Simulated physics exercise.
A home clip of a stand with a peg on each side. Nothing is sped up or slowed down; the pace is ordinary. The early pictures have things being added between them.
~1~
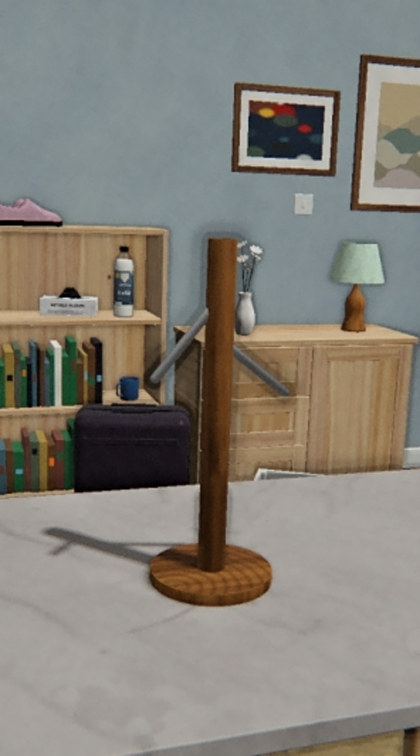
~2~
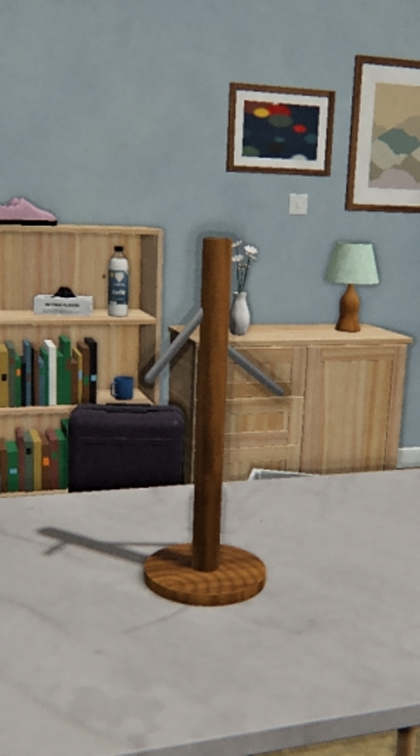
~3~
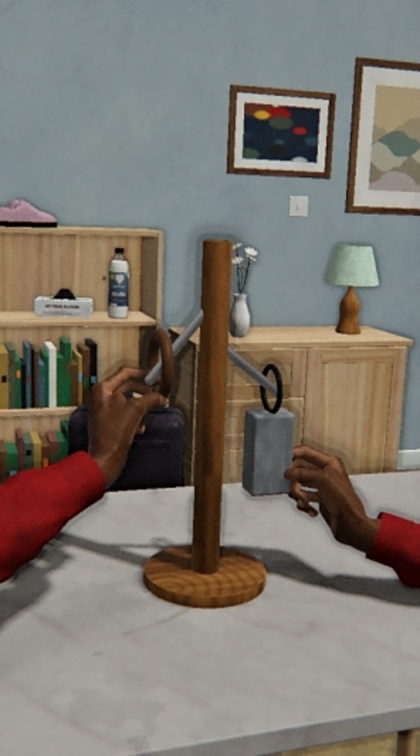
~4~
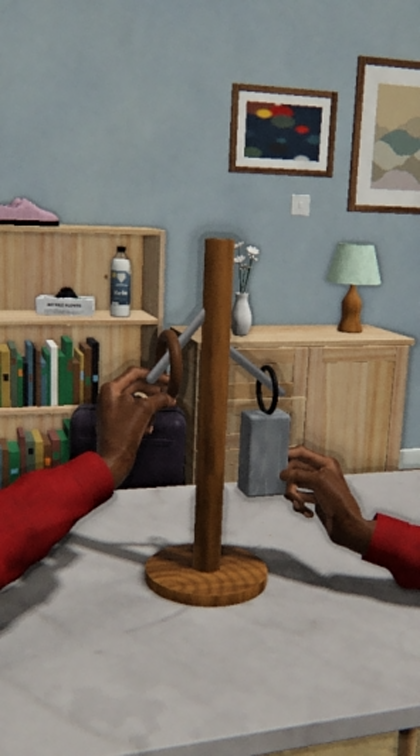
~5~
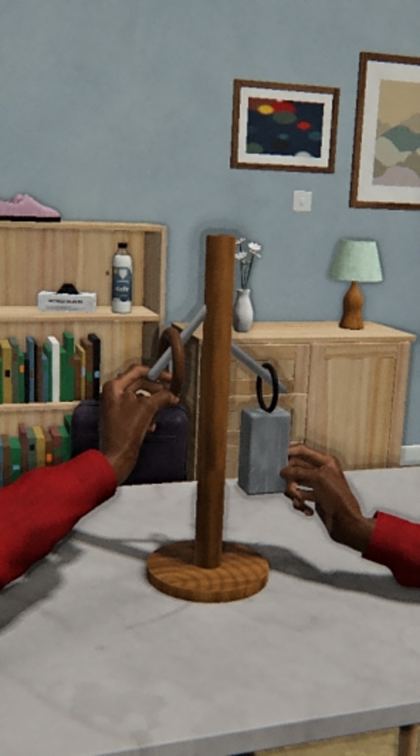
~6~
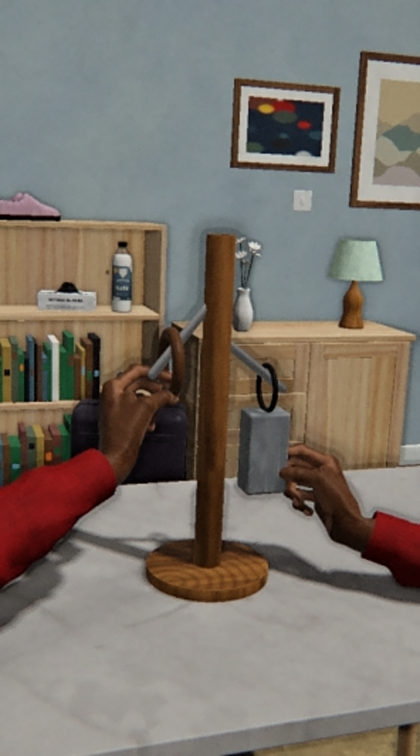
Hands in red sleeves placing a brown ring and a grey block with a dark loop onto opposite pegs of a wooden stand.
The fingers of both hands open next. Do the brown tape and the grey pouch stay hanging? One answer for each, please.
At the end, the brown tape is going to go down. The grey pouch is going to go down.
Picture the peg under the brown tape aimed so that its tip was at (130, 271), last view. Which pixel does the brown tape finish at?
It comes to rest around (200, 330).
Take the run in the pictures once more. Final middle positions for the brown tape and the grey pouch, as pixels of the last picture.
The first ends near (111, 578), the second near (324, 543).
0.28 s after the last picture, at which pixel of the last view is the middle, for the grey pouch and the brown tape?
The first near (303, 505), the second near (125, 503).
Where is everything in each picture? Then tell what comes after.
In the first picture, peg stand (220, 415).
In the second picture, peg stand (215, 415).
In the third picture, still on the way; brown tape (160, 365); peg stand (215, 417).
In the fourth picture, still on the way; grey pouch (265, 430); peg stand (216, 416).
In the fifth picture, still on the way; brown tape (171, 363); peg stand (218, 412).
In the sixth picture, in place, still held; brown tape (171, 363); grey pouch (265, 427); peg stand (217, 411).
Then, 0.18 s later than the last frame, brown tape tilted by 43° near (151, 405); grey pouch tilted by 28° near (279, 466).
Then, 0.28 s later than the last frame, brown tape dropping near (125, 503); grey pouch dropping near (303, 505).
When it is over, the brown tape falls off, near (110, 578); the grey pouch falls off, near (325, 543).
